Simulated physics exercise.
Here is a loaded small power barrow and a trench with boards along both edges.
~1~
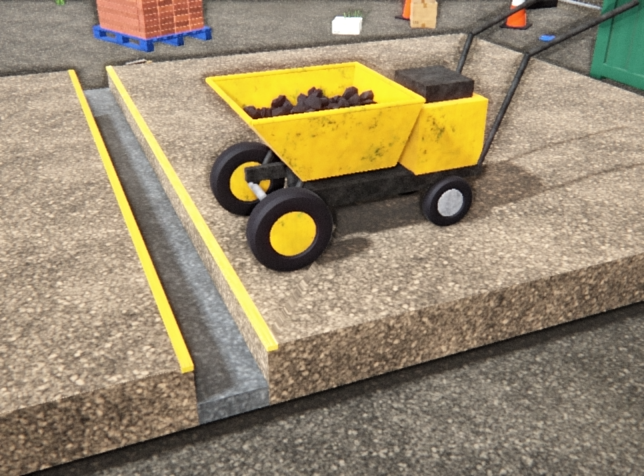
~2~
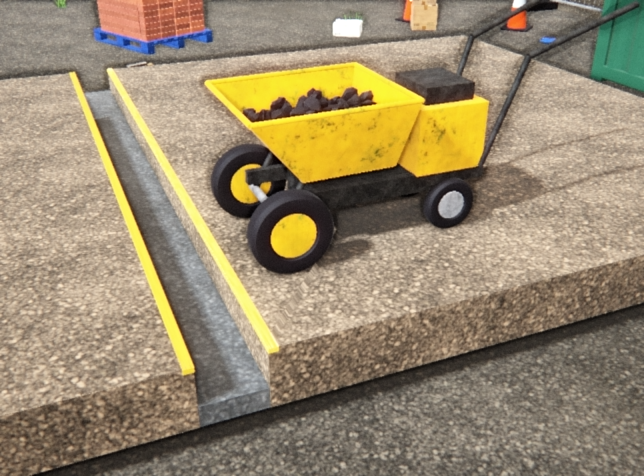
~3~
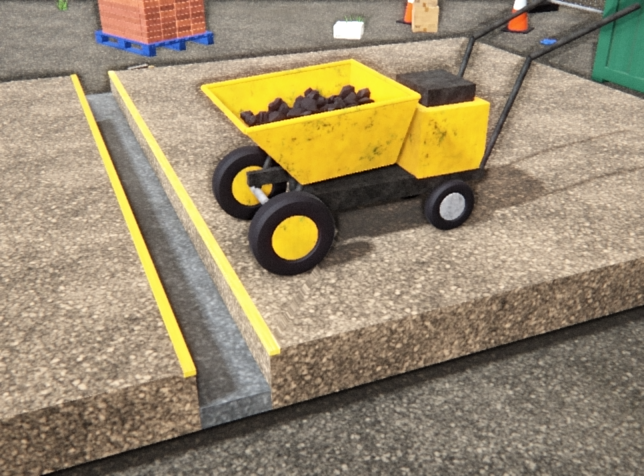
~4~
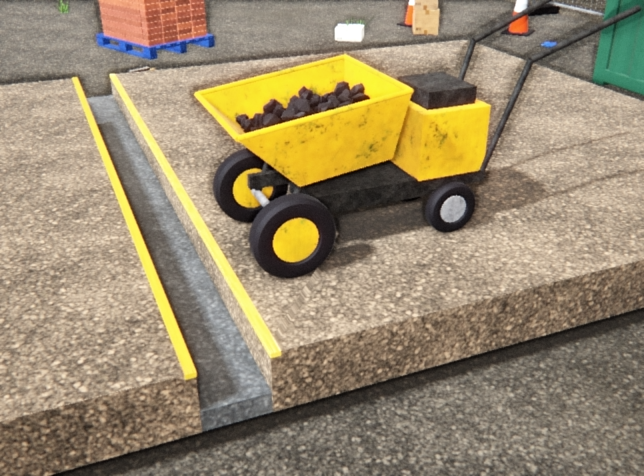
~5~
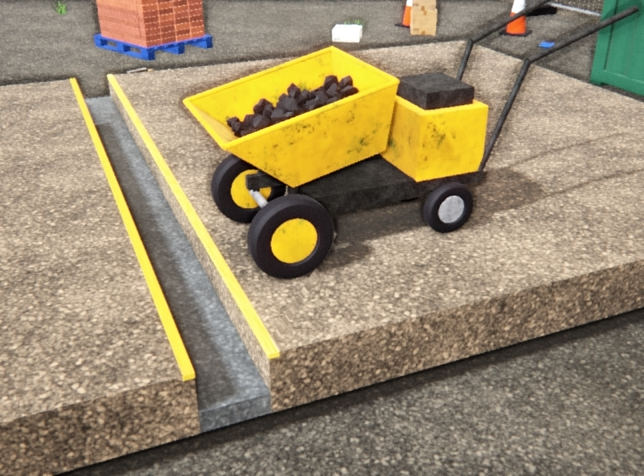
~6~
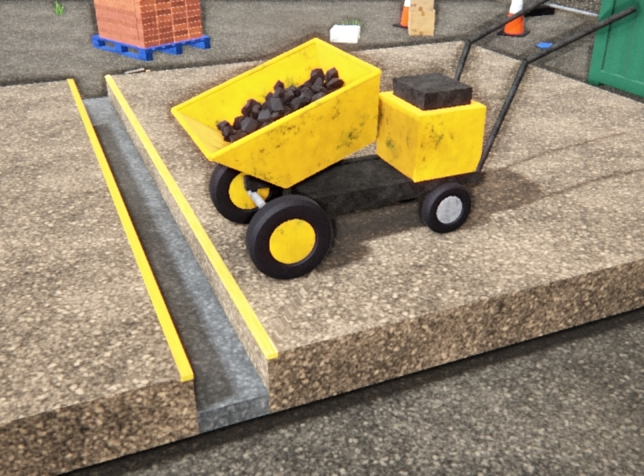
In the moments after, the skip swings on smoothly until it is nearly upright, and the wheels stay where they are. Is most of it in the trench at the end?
The trench ends with less than half of it.
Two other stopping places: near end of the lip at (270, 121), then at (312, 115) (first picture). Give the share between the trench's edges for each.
First some 60, then 90 per cent.
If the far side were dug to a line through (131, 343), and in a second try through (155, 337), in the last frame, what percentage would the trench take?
Near 80 % and 40 %.
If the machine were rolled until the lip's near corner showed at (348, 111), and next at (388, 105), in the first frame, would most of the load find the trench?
The first try: The larger part. The second: The smaller part.
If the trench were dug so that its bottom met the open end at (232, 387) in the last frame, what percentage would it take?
Roughly 10 in a hundred.
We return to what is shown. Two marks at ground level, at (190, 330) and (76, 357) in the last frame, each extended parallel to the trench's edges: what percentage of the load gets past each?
First some 70, then 10 per cent.
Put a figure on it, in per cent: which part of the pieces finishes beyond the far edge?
Close to 65 per cent.
Just after the last frame, skip tipped steeply; every one in the skip.
A moment on, skip tipped right over; the larger part in the skip; just a few in or heaped over the trench; roughly a quarter beyond it; just a few falling.
Further on, skip tipped right over; roughly a third in the skip; about a tenth in or heaped over the trench; roughly two thirds beyond it.
When it is over, skip tipped right over; roughly a third in the skip; about a tenth in or heaped over the trench; roughly two thirds beyond it.
